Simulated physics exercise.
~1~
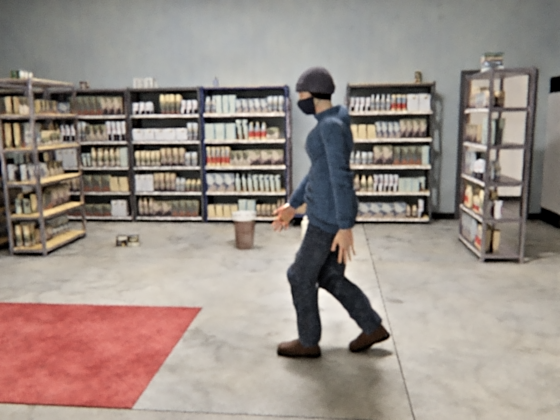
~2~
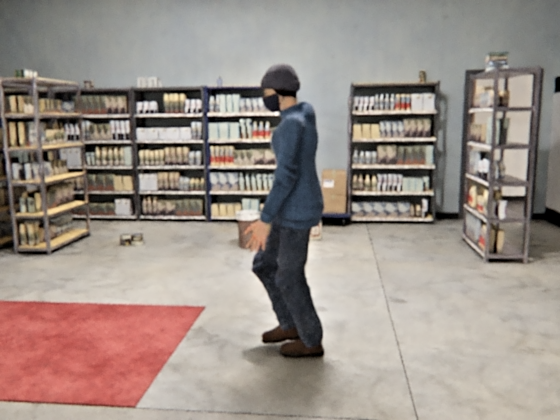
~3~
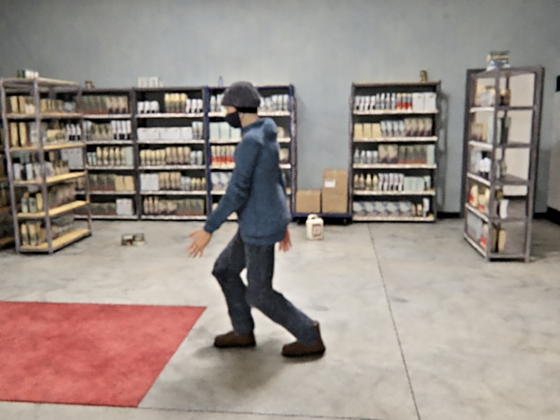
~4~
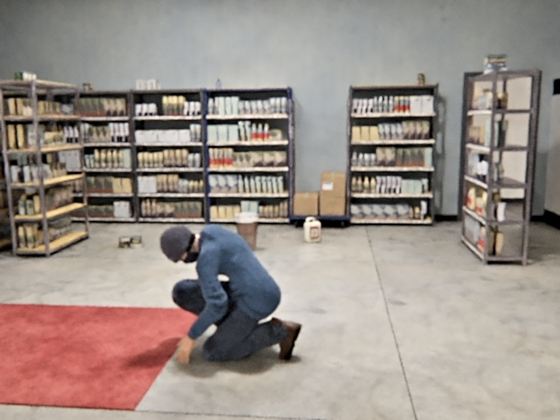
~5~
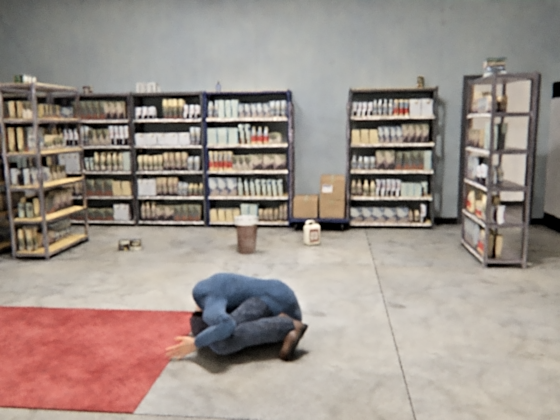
A masked person walks left toward a red mat, then crumples down beside its edge.
